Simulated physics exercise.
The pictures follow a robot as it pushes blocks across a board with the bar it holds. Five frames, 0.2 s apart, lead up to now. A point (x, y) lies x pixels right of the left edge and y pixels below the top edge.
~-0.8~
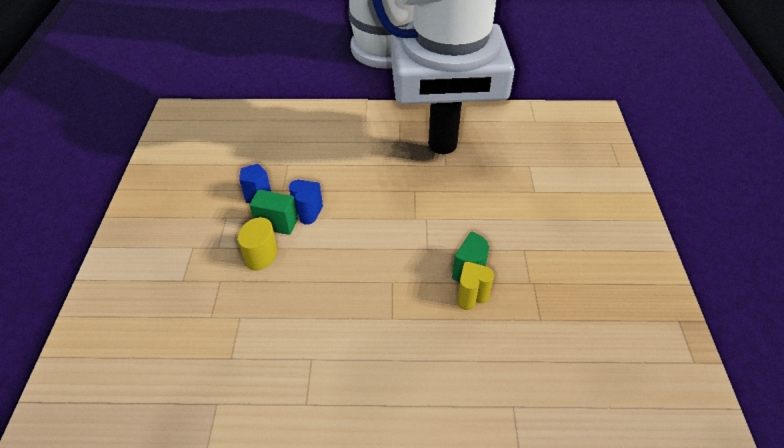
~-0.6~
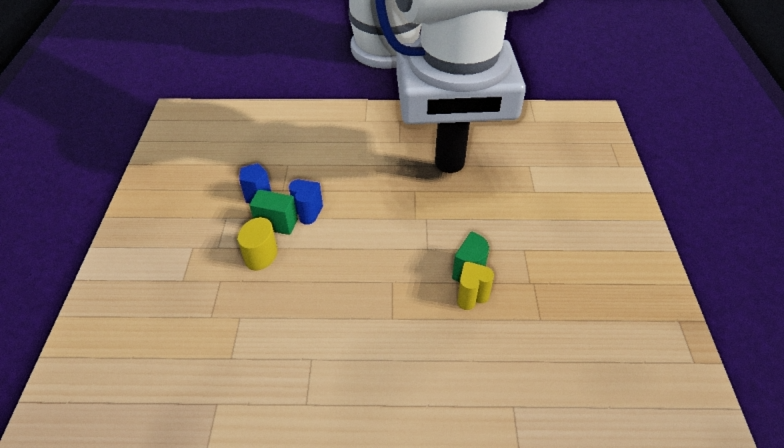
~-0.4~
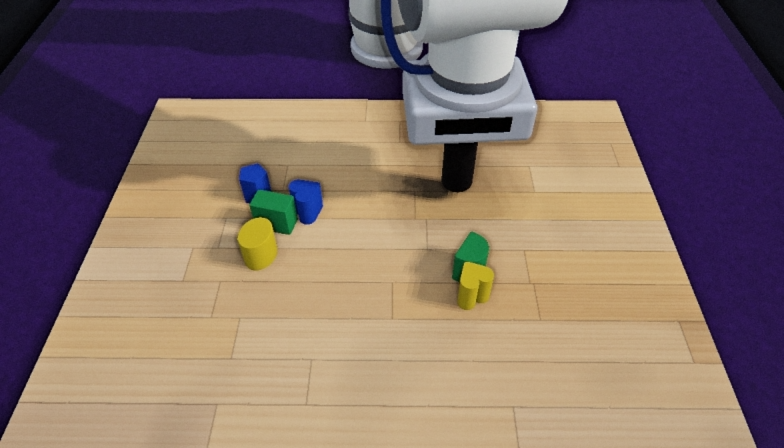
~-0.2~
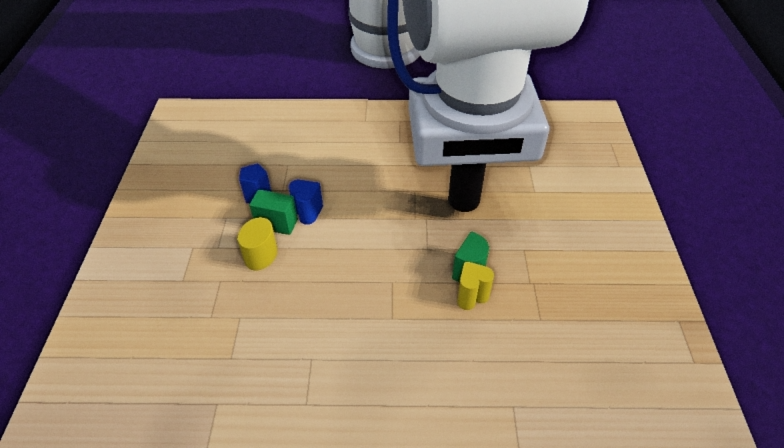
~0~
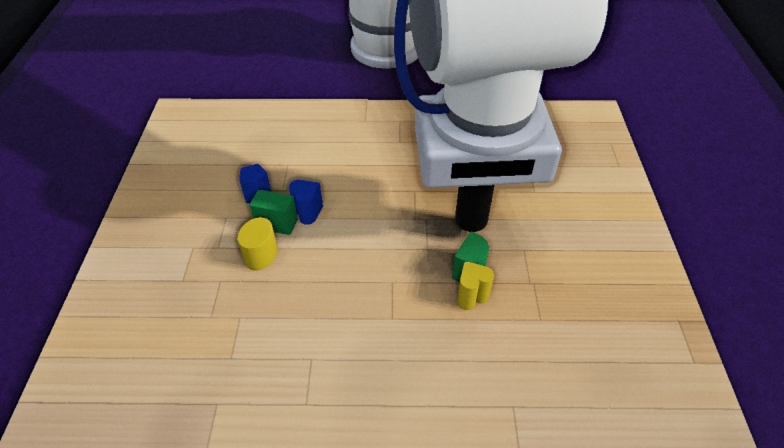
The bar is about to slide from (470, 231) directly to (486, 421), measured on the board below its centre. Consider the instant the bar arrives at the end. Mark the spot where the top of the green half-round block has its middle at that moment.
At pixel (451, 318).
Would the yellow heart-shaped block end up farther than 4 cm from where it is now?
I believe so.
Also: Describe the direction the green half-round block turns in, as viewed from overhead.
Its rotation is clockwise.
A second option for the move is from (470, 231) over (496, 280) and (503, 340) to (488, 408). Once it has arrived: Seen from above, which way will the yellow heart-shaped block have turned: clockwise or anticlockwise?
Prediction: Counterclockwise.
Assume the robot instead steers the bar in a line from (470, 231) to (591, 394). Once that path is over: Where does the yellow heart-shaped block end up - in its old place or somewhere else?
In the end it has been moved.
The first path, step by step. One third of the way, bar (477, 276); green half-round block (462, 292), turned 40° clockwise; yellow heart-shaped block (475, 321), turned 75° anticlockwise.
Two thirds of the way, bar (482, 338); green half-round block (451, 318); yellow heart-shaped block (464, 353).
At the end, bar (489, 414); green half-round block (451, 318), turned 150° clockwise; yellow heart-shaped block (454, 381), turned 55° anticlockwise.
